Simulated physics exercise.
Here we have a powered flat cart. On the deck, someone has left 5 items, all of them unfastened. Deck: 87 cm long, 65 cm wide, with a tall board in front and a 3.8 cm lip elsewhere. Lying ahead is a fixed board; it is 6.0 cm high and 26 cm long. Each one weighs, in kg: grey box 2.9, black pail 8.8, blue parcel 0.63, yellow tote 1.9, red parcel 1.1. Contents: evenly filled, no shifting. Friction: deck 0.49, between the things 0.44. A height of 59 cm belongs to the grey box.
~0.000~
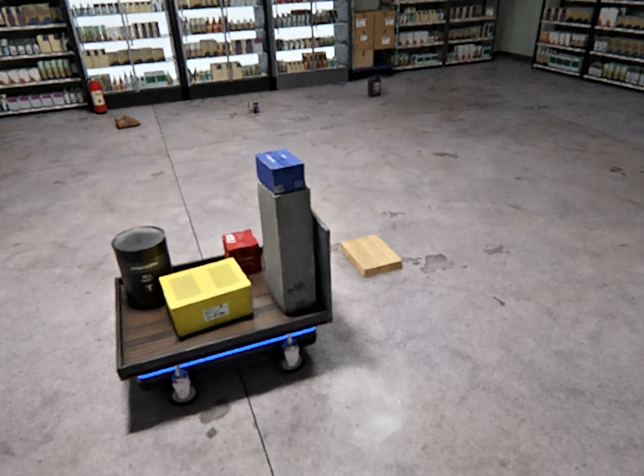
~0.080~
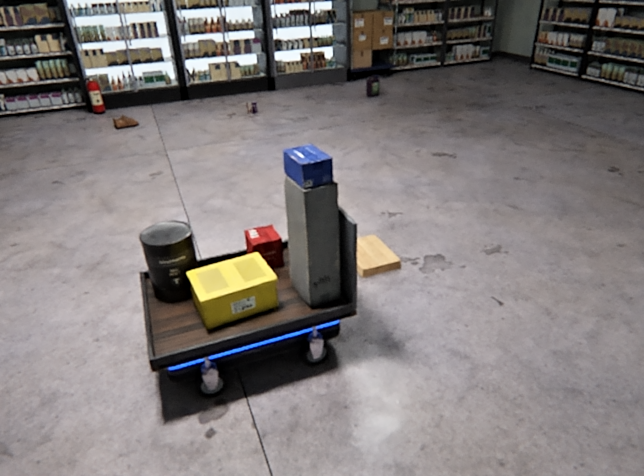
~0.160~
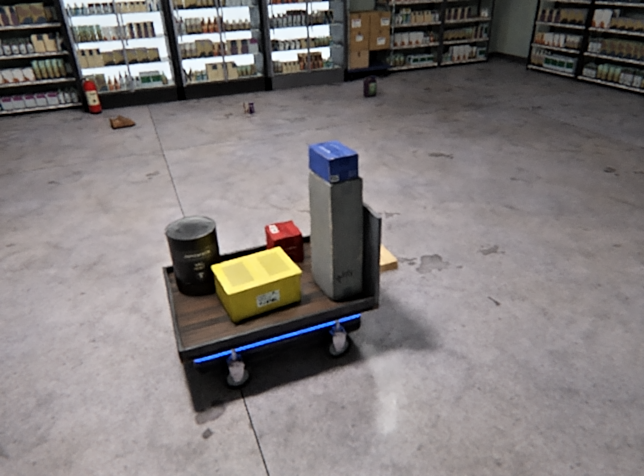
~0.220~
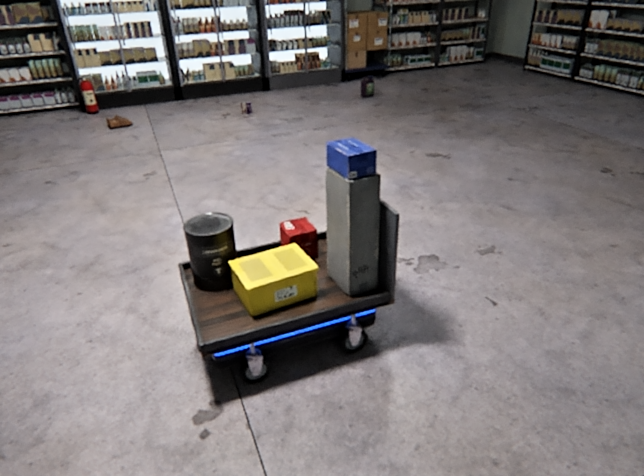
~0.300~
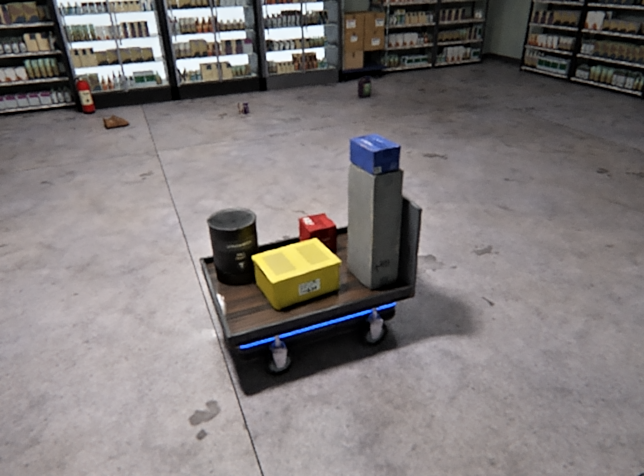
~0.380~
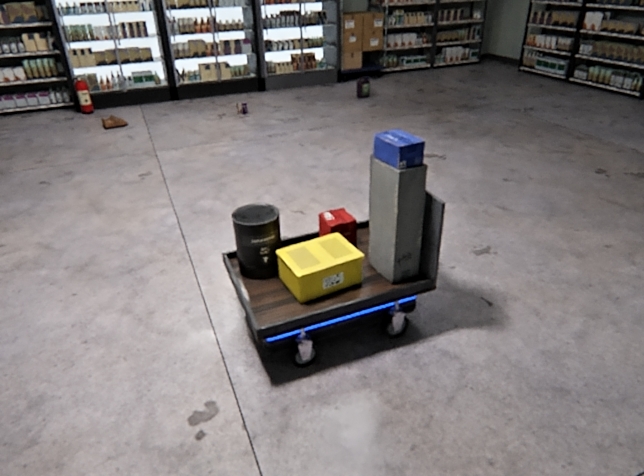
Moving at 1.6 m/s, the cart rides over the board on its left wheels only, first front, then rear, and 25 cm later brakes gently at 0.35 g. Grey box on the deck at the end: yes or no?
No.
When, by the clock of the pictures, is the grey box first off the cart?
0.9 s, roughly.
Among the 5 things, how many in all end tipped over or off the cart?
The number here is 3.
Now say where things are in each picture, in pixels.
In the first frame, cart 0 cm along; grey box (287, 245); black pail (146, 267).
In the second frame, cart 13 cm along; yellow tote (233, 290); red parcel (264, 248).
In the third frame, cart 26 cm along; black pail (196, 256); blue parcel (333, 161).
In the fourth frame, cart 35 cm along; yellow tote (274, 279); red parcel (299, 240).
In the fifth frame, cart 48 cm along; black pail (235, 247); blue parcel (374, 154).
In the sixth frame, cart 61 cm along; grey box (396, 218); yellow tote (320, 267).
After 0.78 s, cart 125 cm along; blue parcel now off the cart; grey box leaning 36° near (503, 208); red parcel leaning 58°.
After 1.08 s, cart 172 cm along; grey box now off the cart; black pail on its side; red parcel slid 4 cm.
At rest (3.3 s), off the cart, grey box and blue parcel; tipped over on the deck, black pail; the other 2 in place, give or take 10 cm.
